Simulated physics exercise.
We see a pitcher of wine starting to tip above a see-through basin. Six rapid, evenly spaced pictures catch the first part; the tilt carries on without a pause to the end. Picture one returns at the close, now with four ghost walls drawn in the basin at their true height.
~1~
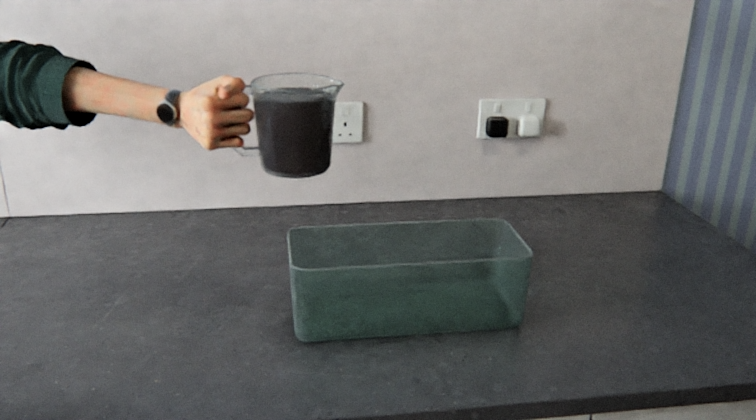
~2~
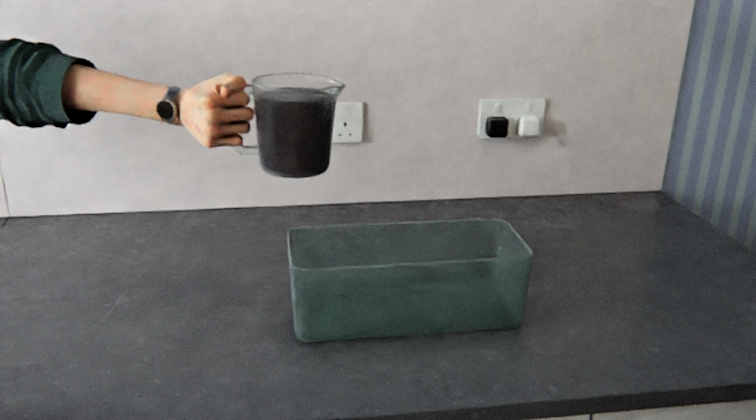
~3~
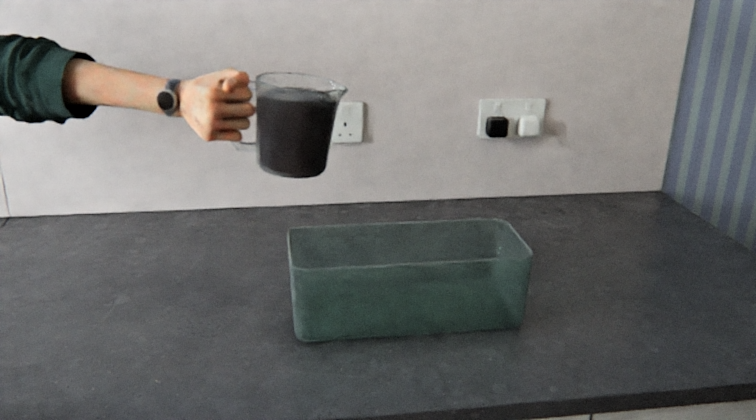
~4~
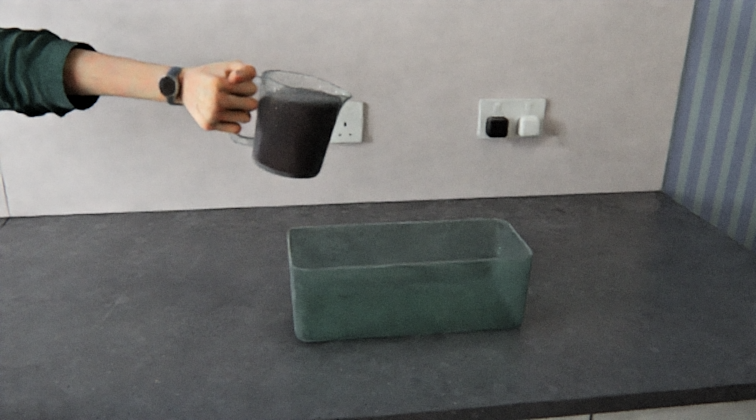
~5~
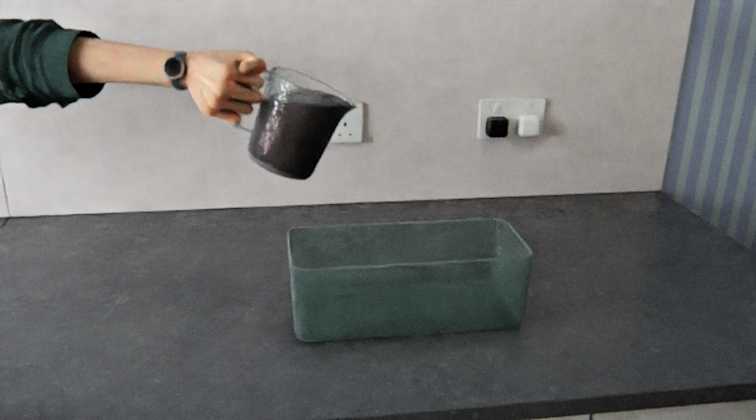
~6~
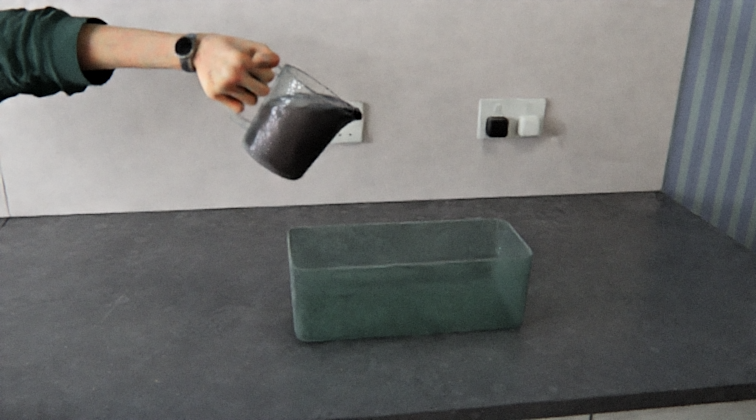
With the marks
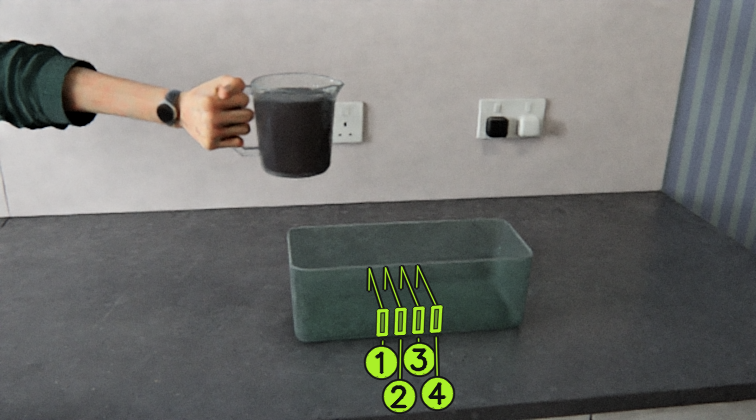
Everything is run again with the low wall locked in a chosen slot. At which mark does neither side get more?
Go for 2.
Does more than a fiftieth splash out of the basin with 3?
Yes, it does.
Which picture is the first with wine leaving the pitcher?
In picture 6.
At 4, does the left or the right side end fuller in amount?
More ends on the left.
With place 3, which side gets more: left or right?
The left side.
On the marked copy, 1 at (382, 340); 2 at (400, 339); 3 at (418, 338); 4 at (436, 337).
For place 1, about 23 % ends left of the wall and 75 % right of it.
For place 2, about 49 % ends left of the wall and 46 % right of it; 5 % is lost outside.
For place 3, about 72 % ends left of the wall and 18 % right of it; 10 % is lost outside.
For place 4, about 85 % ends left of the wall and 9 % right of it; 5 % is lost outside.
